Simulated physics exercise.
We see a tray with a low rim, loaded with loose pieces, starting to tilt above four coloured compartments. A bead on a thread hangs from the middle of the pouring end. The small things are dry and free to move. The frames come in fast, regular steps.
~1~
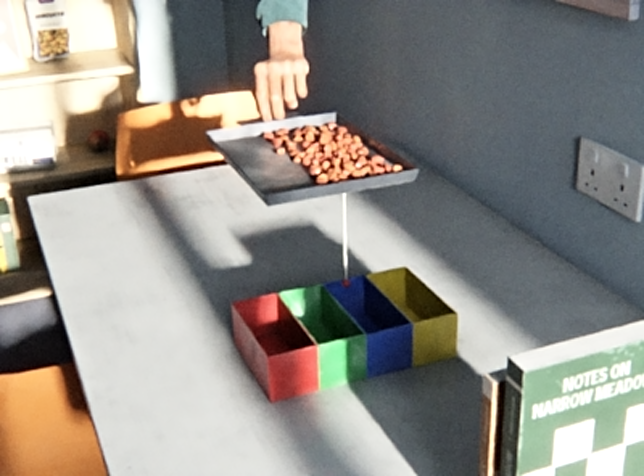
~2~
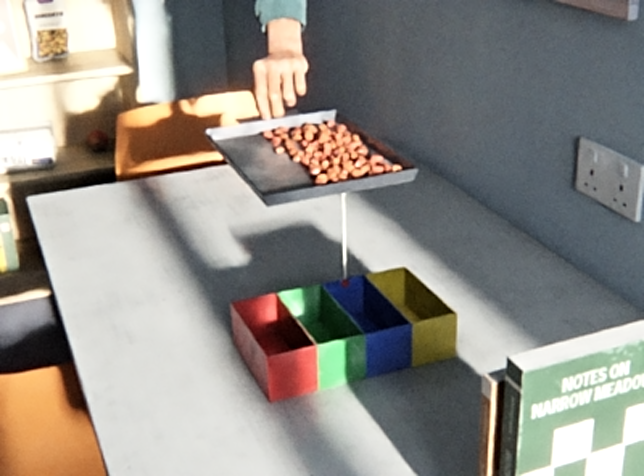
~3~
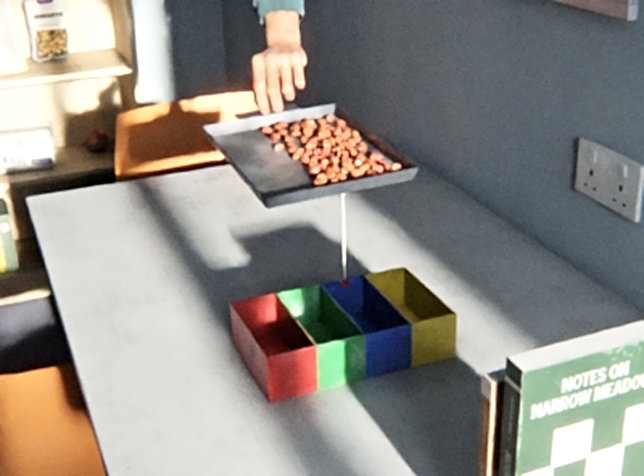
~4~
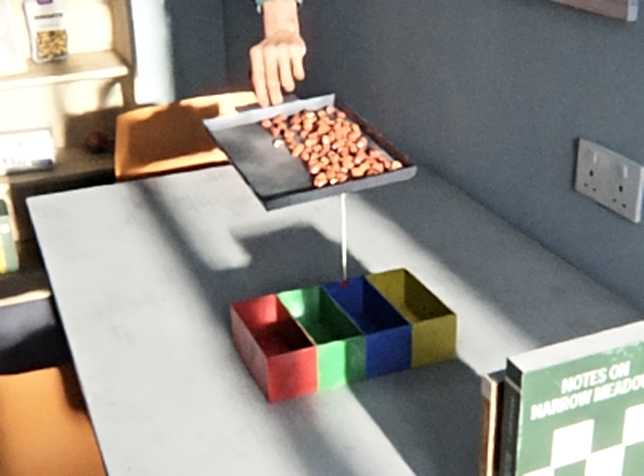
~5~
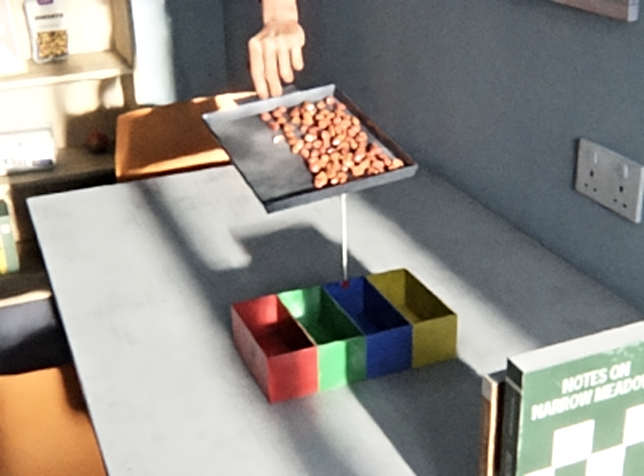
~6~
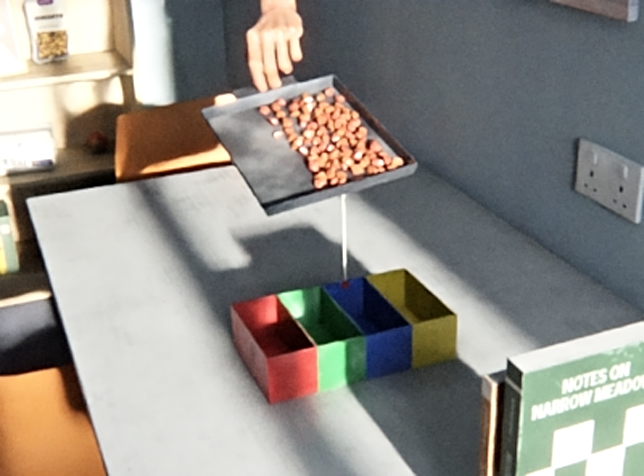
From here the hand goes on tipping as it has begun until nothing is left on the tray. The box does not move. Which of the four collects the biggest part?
It favours the red compartment.
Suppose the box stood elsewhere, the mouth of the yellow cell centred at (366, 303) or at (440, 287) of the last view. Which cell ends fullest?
The first try: Green. The second: The red cell.
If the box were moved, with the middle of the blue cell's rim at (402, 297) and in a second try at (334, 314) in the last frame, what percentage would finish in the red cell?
Near 40 % and 0 %.
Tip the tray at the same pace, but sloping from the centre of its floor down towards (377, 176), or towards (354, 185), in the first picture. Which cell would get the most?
In turn: Yellow; the yellow one.
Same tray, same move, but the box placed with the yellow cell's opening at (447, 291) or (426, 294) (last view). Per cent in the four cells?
Roughly 50 per cent, and 90 per cent.
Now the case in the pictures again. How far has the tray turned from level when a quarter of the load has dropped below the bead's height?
Roughly 75°.
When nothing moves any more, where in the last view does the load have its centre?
Near (276, 354).
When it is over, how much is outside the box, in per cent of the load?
About 0 per cent.
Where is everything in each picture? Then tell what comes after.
The first frame shows corners of the pouring end (267, 194) and (414, 168), level; middle of the load (338, 155), bits of crushed brick; bead on its thread (346, 283); red cell (294, 369); green cell (342, 358); blue cell (389, 347); yellow cell (435, 336).
The second frame shows corners of the pouring end (267, 194) and (413, 168), level; middle of the load (337, 154).
The third frame shows corners of the pouring end (266, 196) and (413, 167), tipped barely, lowest at the left corner; middle of the load (337, 151).
The fourth frame shows corners of the pouring end (266, 200) and (413, 166), tipped a little, lowest at the left corner; middle of the load (336, 147).
The fifth frame shows corners of the pouring end (267, 203) and (413, 164), tipped a little, lowest at the left corner; middle of the load (337, 142).
The sixth frame shows corners of the pouring end (267, 206) and (413, 162), tipped a little, lowest at the left corner; middle of the load (336, 138); red cell (293, 371); green cell (342, 359); blue cell (389, 348); yellow cell (434, 337).
Just after the last frame, tray tipped steeply; almost all on the tray; just a few in the red cell; just a few in the green cell; about a tenth falling or outside the box.
A moment on, tray tipped right over; about a tenth on the tray; roughly half in the red cell; roughly a quarter in the green cell; just a few in the blue cell; about a tenth falling or outside the box.
Further on, tray tipped past a quarter turn; roughly two thirds in the red cell; roughly a quarter in the green cell; just a few in the blue cell; just a few falling or outside the box.
When it is over, tray tipped past a quarter turn; roughly two thirds in the red cell; roughly a quarter in the green cell; just a few in the blue cell; not one in the yellow cell; just a few outside the box.
